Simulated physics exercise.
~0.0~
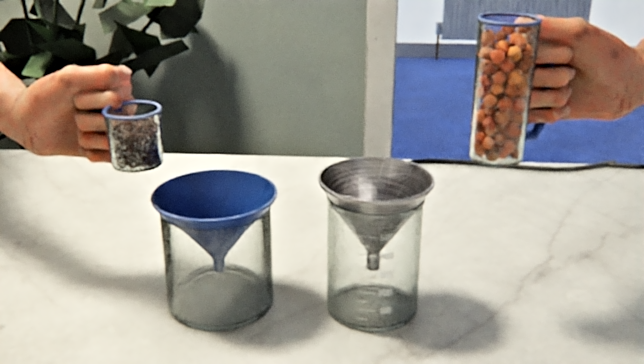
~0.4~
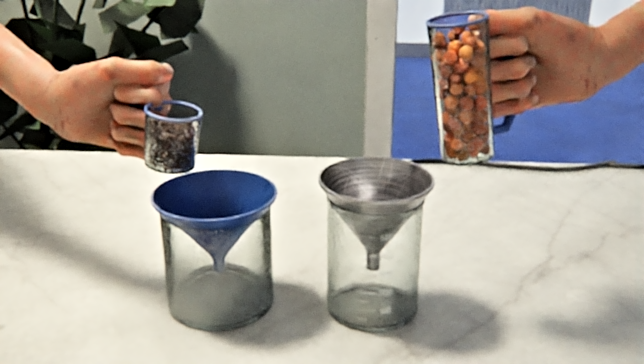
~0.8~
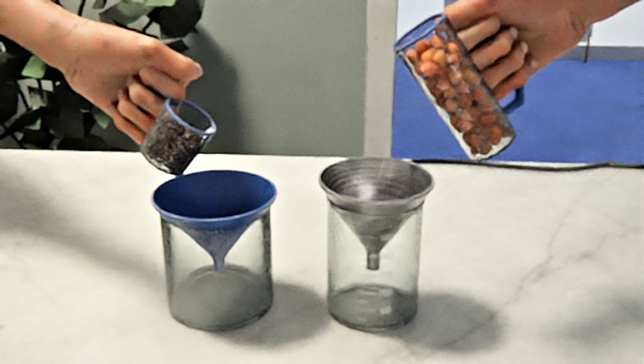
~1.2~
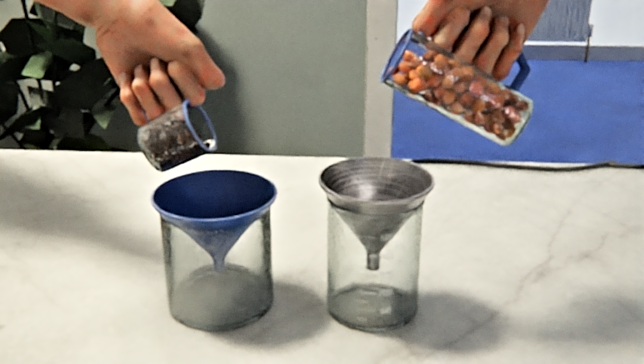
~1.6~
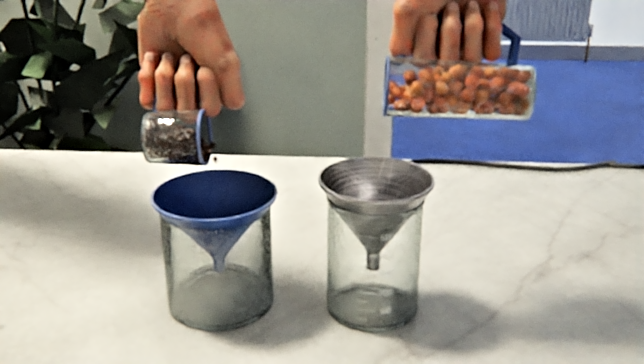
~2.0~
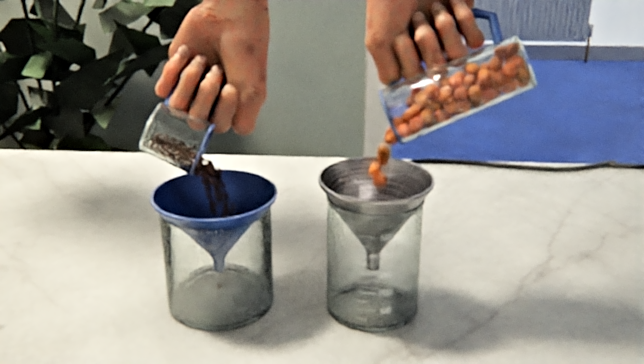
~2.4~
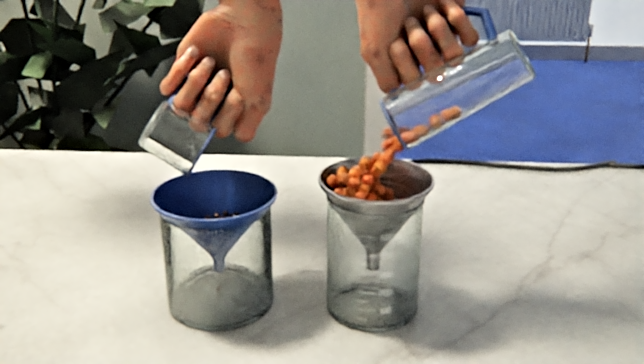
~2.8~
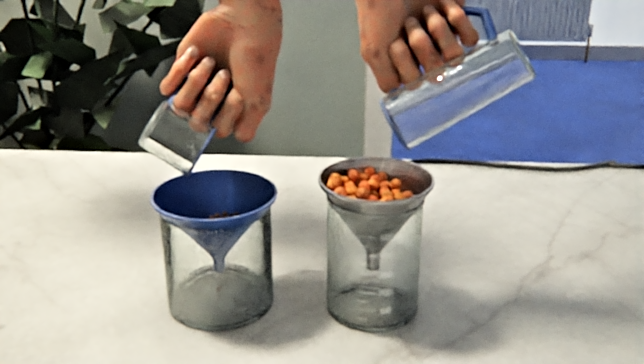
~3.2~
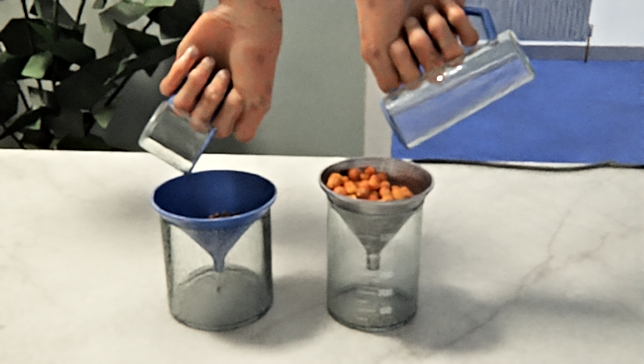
Two hands tipping cups of dark grains and orange balls into blue and grey funnels over glass jars, where both loads jam.
